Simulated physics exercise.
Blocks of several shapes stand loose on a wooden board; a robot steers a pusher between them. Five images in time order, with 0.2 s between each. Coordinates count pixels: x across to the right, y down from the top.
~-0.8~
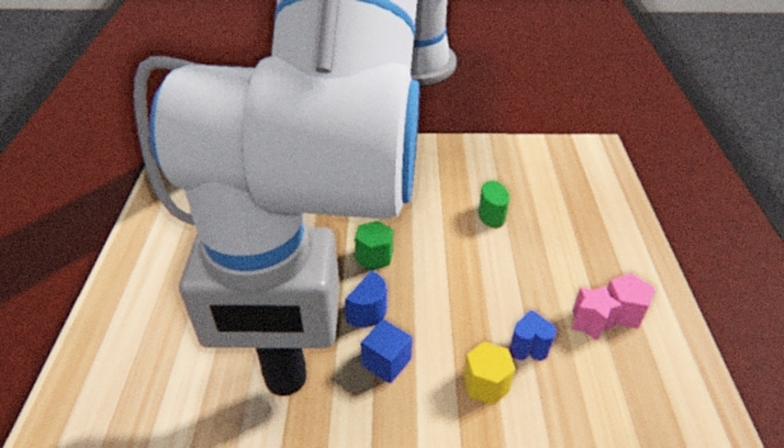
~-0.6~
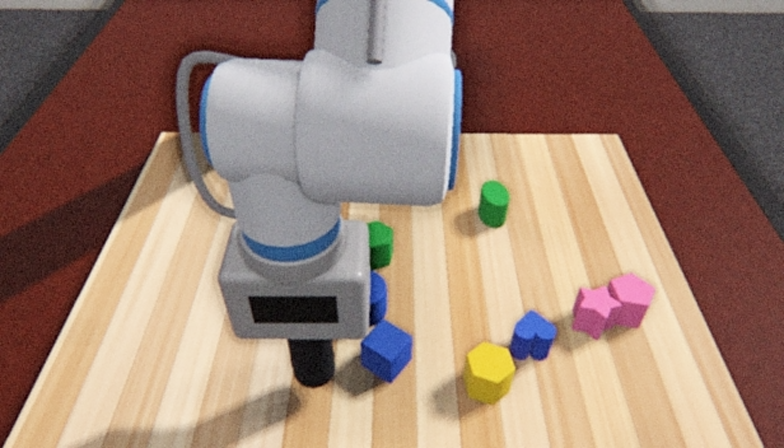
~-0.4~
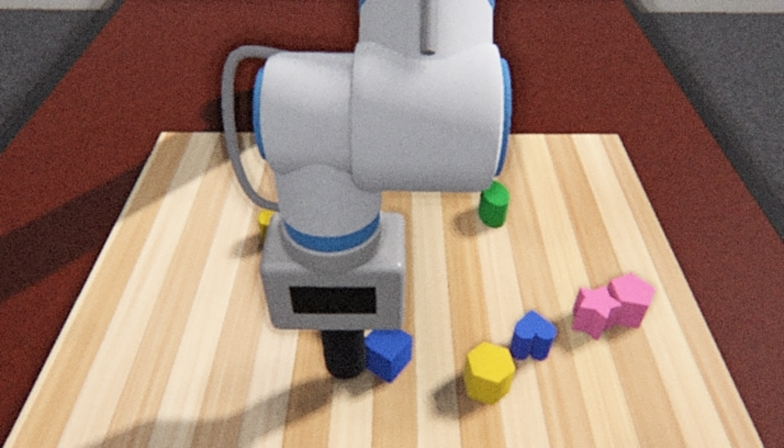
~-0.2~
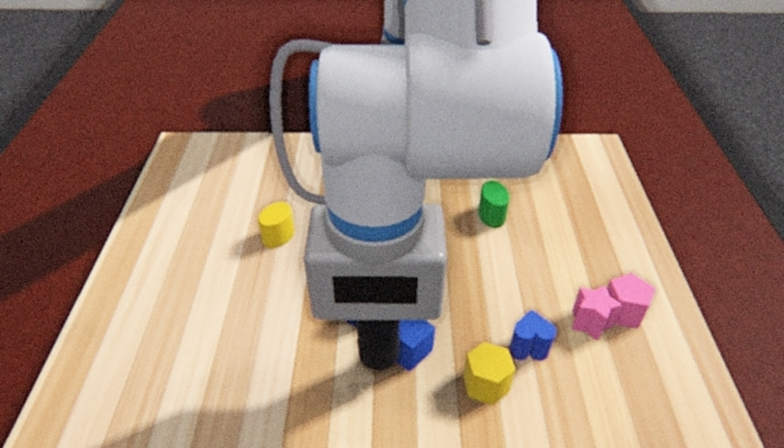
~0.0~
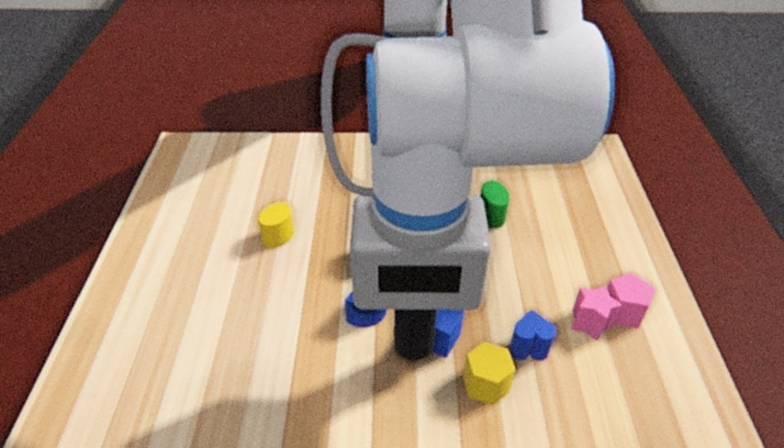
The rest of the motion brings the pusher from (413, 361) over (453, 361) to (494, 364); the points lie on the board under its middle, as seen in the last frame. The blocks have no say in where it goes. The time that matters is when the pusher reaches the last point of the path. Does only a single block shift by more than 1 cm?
In short: No.
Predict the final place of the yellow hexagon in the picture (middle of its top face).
Around (527, 375).
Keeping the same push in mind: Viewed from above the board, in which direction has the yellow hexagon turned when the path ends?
It turns round clockwise.
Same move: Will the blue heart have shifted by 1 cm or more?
It seems not.
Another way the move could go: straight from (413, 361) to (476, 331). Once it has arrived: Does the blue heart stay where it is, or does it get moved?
My prediction: It remains in place.
On the path given first. Halfway along, pusher (456, 344); blue square (460, 307), turned 25° anticlockwise.
At the end, pusher (497, 348); blue square (460, 307), turned 25° anticlockwise; yellow hexagon (527, 375), turned 35° clockwise; blue heart not moved.
